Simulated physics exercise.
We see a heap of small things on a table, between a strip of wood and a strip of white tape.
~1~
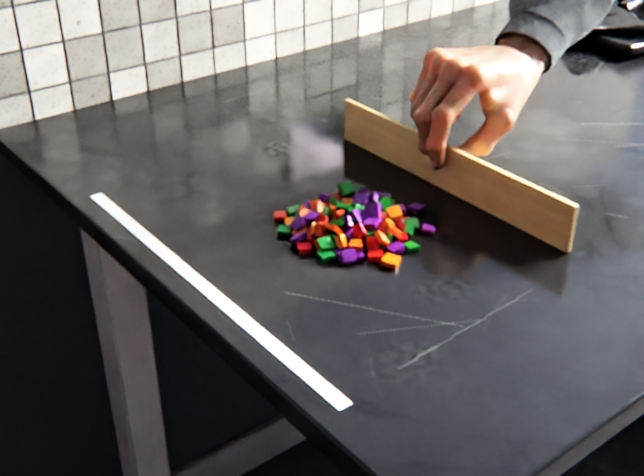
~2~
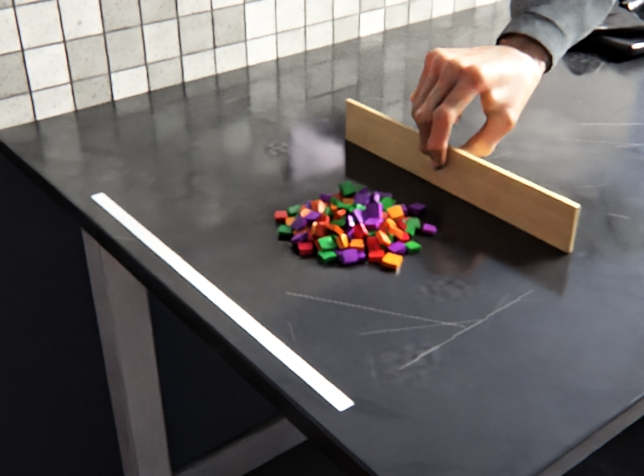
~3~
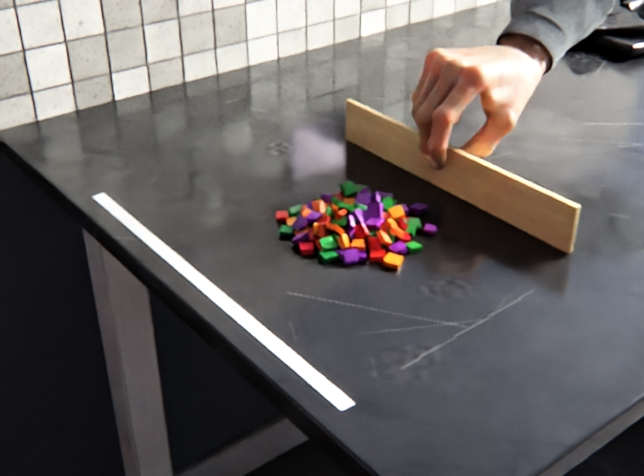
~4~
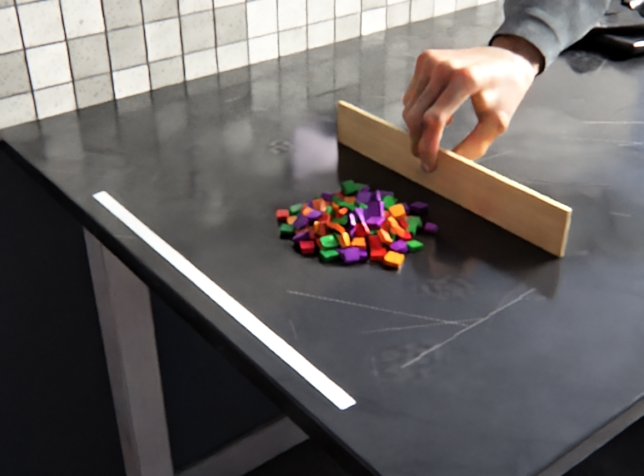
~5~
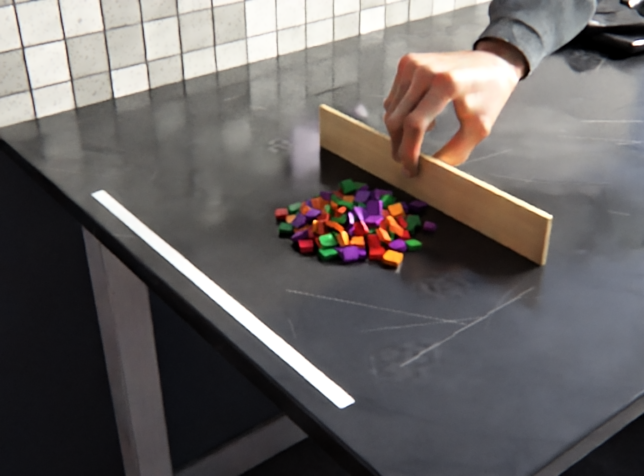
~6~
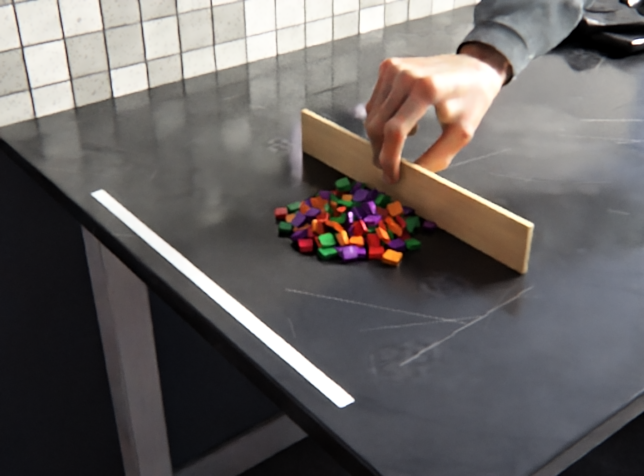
Hand holding a strip of wood on edge, at first still, then sliding it left against a heap of colourful mosaic tiles.
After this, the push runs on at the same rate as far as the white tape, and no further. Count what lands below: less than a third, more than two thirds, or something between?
It pushes more than two thirds off the end.
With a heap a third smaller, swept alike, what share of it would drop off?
About 80 per cent.
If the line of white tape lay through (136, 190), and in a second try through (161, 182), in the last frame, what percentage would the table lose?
Roughly 40 per cent, and 10 per cent.
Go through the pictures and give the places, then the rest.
Strip of wood (555, 219), at rest; white tape (105, 203), about two fingers from the edge; edge at (177, 298); the heap (349, 220), mosaic tiles, in the first frame.
Strip of wood (556, 219), at rest, in the second frame.
Strip of wood (556, 220); the heap (351, 220), in the third frame.
Strip of wood (547, 223), in the fourth frame.
Strip of wood (529, 230); the heap (350, 218), in the fifth frame.
Strip of wood (510, 238); white tape (106, 200); edge at (178, 296); the heap (350, 217), just a few pushed along, in the sixth frame.
Just after the last frame, strip of wood still moving, near (302, 198); heap all on the table, its front near (199, 266).
A moment on, strip of wood stopped at the white tape; heap the larger part over the edge.
When it is over, strip of wood stopped at the white tape; heap the larger part over the edge.
